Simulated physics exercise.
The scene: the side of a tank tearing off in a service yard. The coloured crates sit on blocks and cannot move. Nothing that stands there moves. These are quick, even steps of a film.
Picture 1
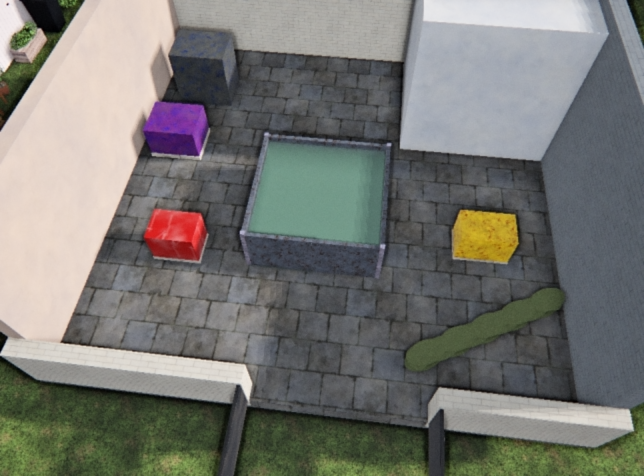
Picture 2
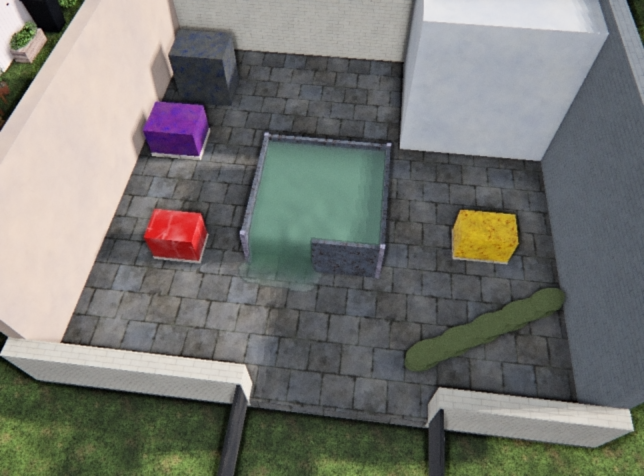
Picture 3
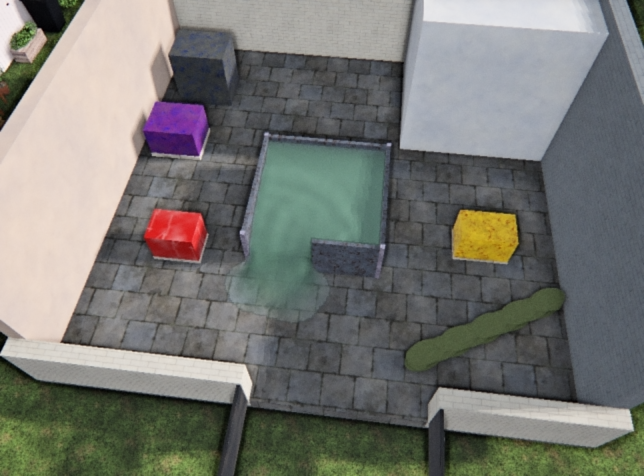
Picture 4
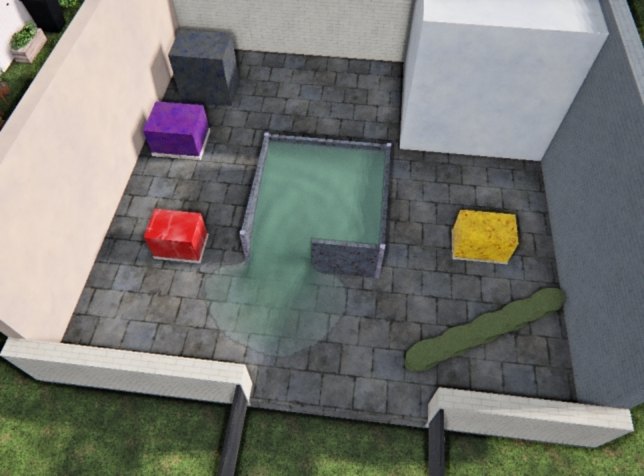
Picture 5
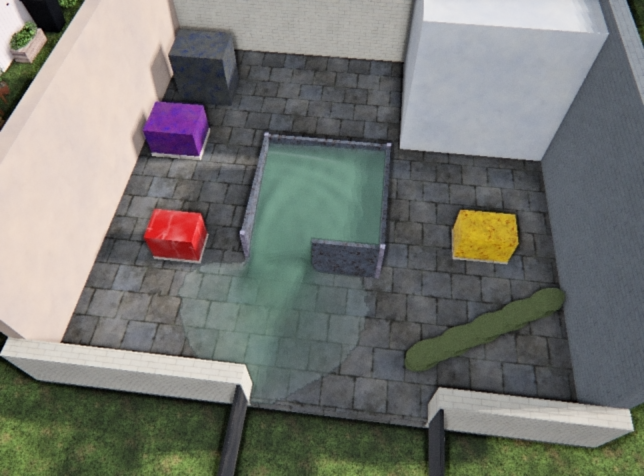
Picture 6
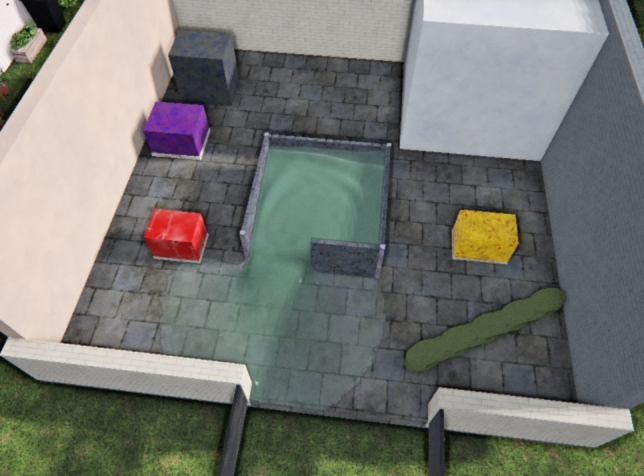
A paved service yard, walled at the back and sides and open to grass at the front, is seen from high above by a still camera. A square tank of green water stands in the middle, with purple, red and dark grey blocks to the left, and a yellow block, green hedge-like strip and large white block to the right. The left part of the tank's near side gives way, and water pours out, fanning across the paving towards the front.
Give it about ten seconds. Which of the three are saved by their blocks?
The purple crate is soaked; the red crate is soaked; the yellow crate keeps dry.
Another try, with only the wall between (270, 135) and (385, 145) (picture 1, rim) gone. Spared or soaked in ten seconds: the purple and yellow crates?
One by one: The purple crate is soaked, the yellow crate is wetted.
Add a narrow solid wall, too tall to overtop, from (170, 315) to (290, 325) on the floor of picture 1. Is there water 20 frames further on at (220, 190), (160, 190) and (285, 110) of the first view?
As listed: Wet, wet, free of water.
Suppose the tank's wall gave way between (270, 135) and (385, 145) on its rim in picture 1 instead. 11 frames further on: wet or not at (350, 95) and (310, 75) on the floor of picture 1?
In turn: Wet, under water.
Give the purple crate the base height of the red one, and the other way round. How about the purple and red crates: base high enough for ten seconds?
My reading: Purple crate gets wet; red crate is topped.
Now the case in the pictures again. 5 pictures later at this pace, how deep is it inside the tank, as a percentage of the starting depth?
About 66 per cent.
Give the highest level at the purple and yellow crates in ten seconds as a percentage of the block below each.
About 270 and 10 per cent.
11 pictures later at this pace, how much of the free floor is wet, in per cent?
About 20 per cent.
A moment on, water covers 20 % of the floor; the purple crate not reached, the red crate water round its plinth, the yellow crate not reached.
Next, water covers 20 % of the floor; the purple crate not reached, the red crate water round its plinth, the yellow crate not reached.
Then, water covers 30 % of the floor; the purple crate water round its plinth, the red crate water round its plinth, the yellow crate not reached.
Later, water covers 45 % of the floor; the purple crate water round its plinth, the red crate water round its plinth, the yellow crate not reached.
In the end, water covers 65 % of the floor; the purple crate was topped, the red crate was topped, the yellow crate stayed above the water.
